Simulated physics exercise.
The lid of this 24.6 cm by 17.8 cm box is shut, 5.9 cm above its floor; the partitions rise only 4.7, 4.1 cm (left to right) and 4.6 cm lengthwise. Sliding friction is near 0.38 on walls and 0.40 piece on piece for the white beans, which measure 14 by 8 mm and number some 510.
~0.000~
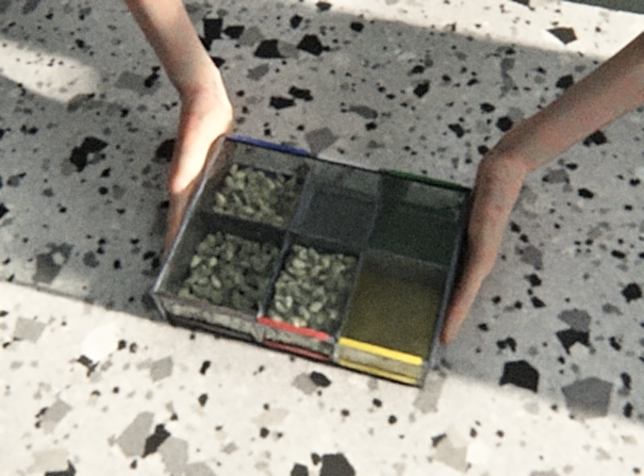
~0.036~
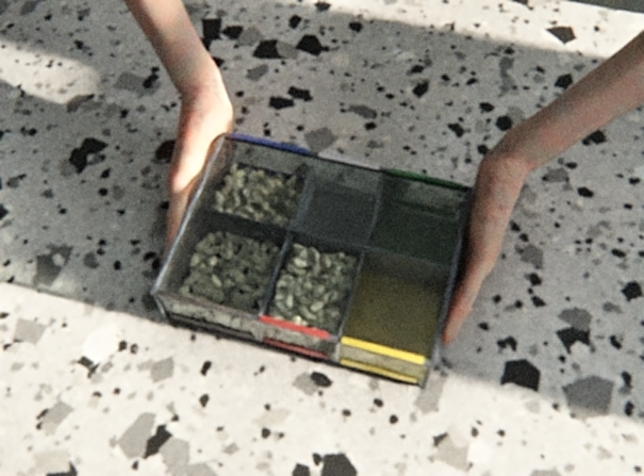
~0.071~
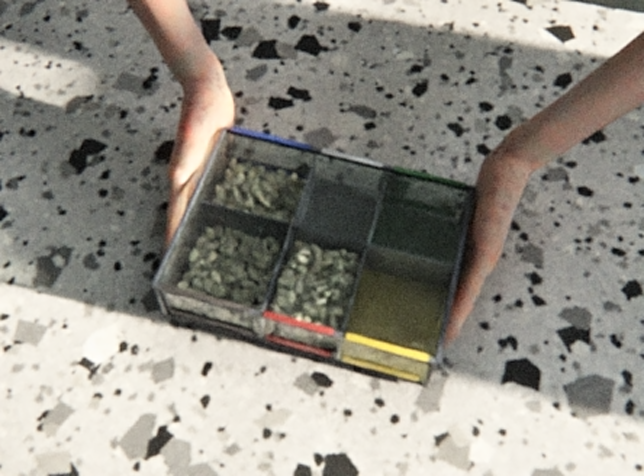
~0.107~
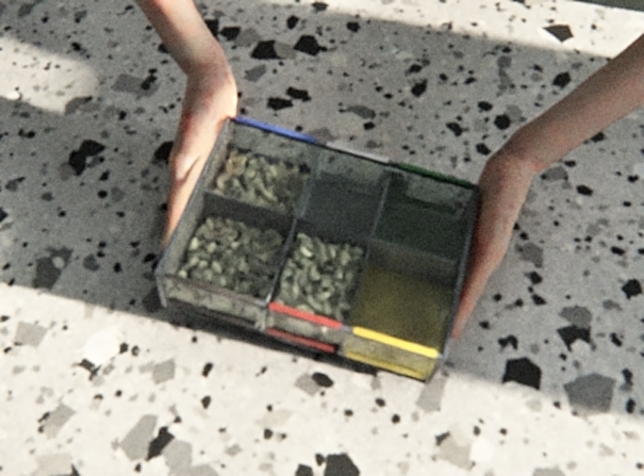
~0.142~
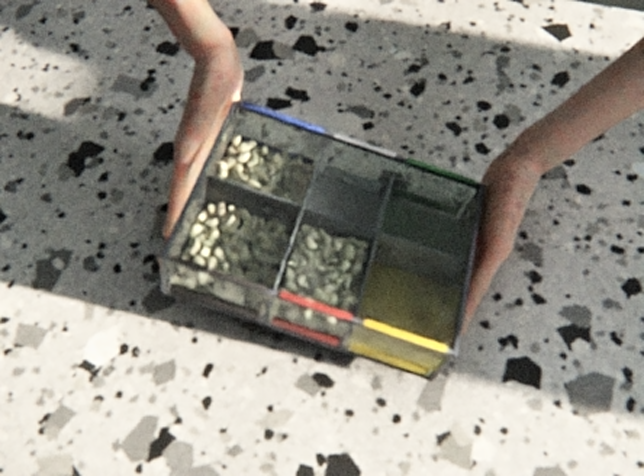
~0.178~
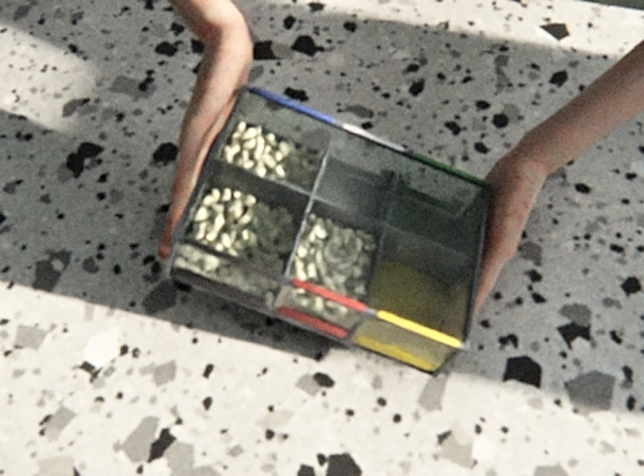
The clip opens on two hands holding a clear, divided box on a speckled surface, with pale pieces filling three of its six compartments. The box barely moves at first, then the left hand raises its left side, tilting it more steeply while the pieces stay in their compartments.
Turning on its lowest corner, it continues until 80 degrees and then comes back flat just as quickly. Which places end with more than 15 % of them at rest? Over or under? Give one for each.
Red compartment over; blue compartment over; green compartment under; yellow compartment under; white compartment under; black compartment over.
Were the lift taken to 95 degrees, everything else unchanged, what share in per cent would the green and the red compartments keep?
Green 5 %, red 30 %.
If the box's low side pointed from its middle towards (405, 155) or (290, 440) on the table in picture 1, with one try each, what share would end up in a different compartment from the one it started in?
I'd put it at roughly 10 per cent for the first tilt and roughly 5 per cent for the second.
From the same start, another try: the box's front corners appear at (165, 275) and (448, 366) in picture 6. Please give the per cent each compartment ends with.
Result - red: 30 %; blue: 25 %; green: 0 %; yellow: 20 %; white: 0 %; black: 20 %.
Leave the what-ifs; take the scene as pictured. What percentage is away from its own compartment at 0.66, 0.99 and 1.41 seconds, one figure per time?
Taking the three times in turn, it reads 5, 15 and 15.
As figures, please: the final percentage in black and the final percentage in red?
Black: 25; red: 35.
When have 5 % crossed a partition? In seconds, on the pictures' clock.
Around 0.65 seconds.
Then, at 0.66 s, tilt 79 degrees; red 40 %, blue 30 %, yellow 5 %, black 25 %.
After 0.99 s, tilt 33 degrees; red 35 %, blue 30 %, green 5 %, yellow 10 %, black 25 %.
Then, at 1.41 s, tilt 0 degrees; red 35 %, blue 30 %, green 5 %, yellow 10 %, black 25 %.
By 1.9 s all is still; red 35 %, blue 30 %, green 5 %, yellow 10 %, white 0 %, black 25 %.
